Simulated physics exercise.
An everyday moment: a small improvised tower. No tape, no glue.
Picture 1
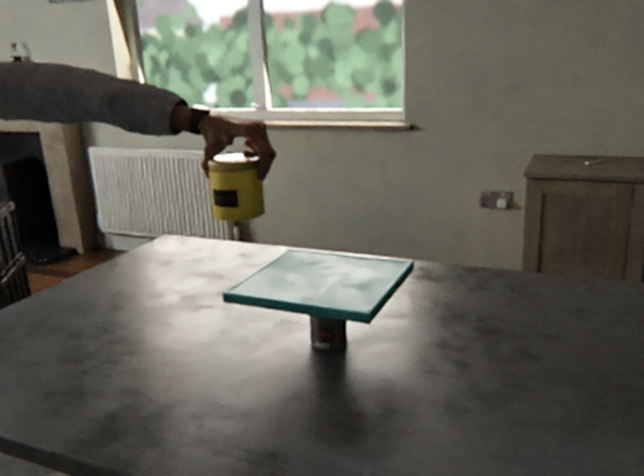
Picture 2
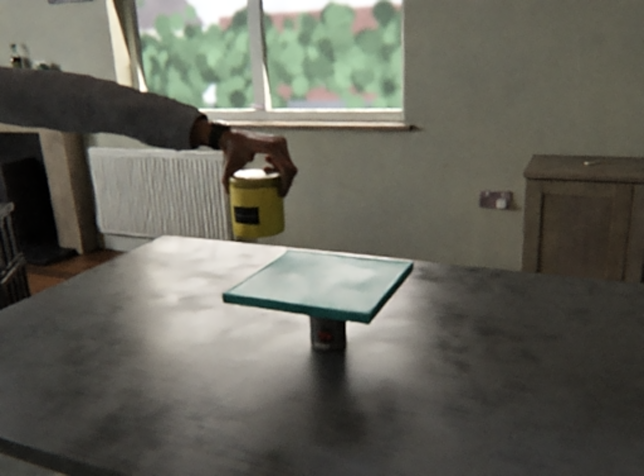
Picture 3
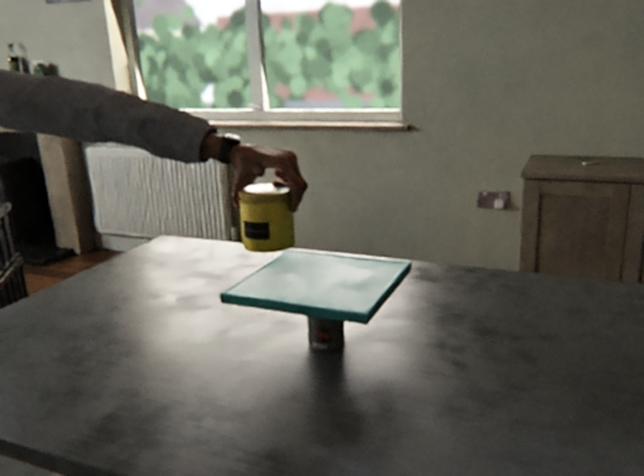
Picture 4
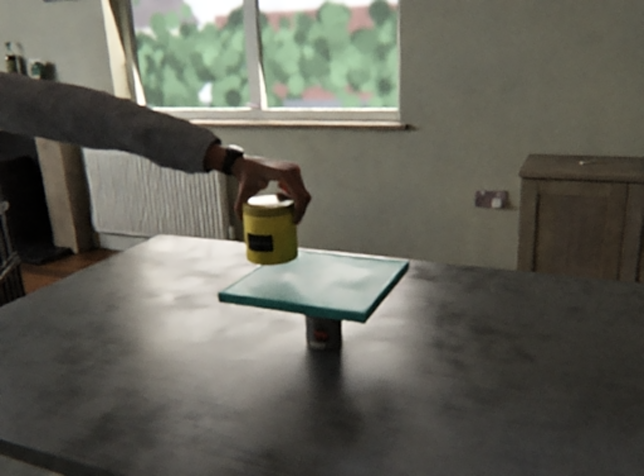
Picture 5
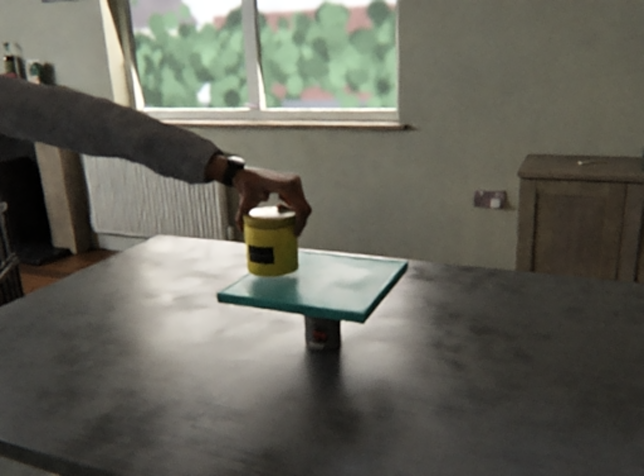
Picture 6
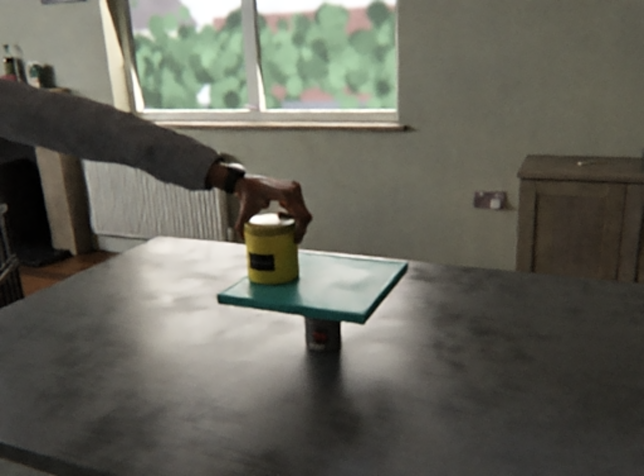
An arm in a grey sleeve reaches in from the left over a dark table in a room, seen from slightly above, with a window, white radiator and wooden cabinet behind. Its hand grips a yellow jar above a flat turquoise lid balanced on a small dark can. The hand carries the jar rightward and down onto the lid's left part, keeping hold, while the view drifts very slightly.
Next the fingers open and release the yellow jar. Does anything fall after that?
As it turns out, it loses its balance.
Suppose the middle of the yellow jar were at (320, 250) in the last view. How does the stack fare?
Then it holds.
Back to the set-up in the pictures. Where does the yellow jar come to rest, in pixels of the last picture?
At about (195, 318).
Then, 0.40 s after the last picture, yellow jar now fallen; turquoise lid tipped 61° from how it was.
Then, 0.70 s after the last picture, turquoise lid tipped 59° from how it was.
At rest, fallen, yellow jar and turquoise lid; moved from the start, grey tin. Seen from the same camera at the end, yellow jar near (195, 317). The stack comes apart.
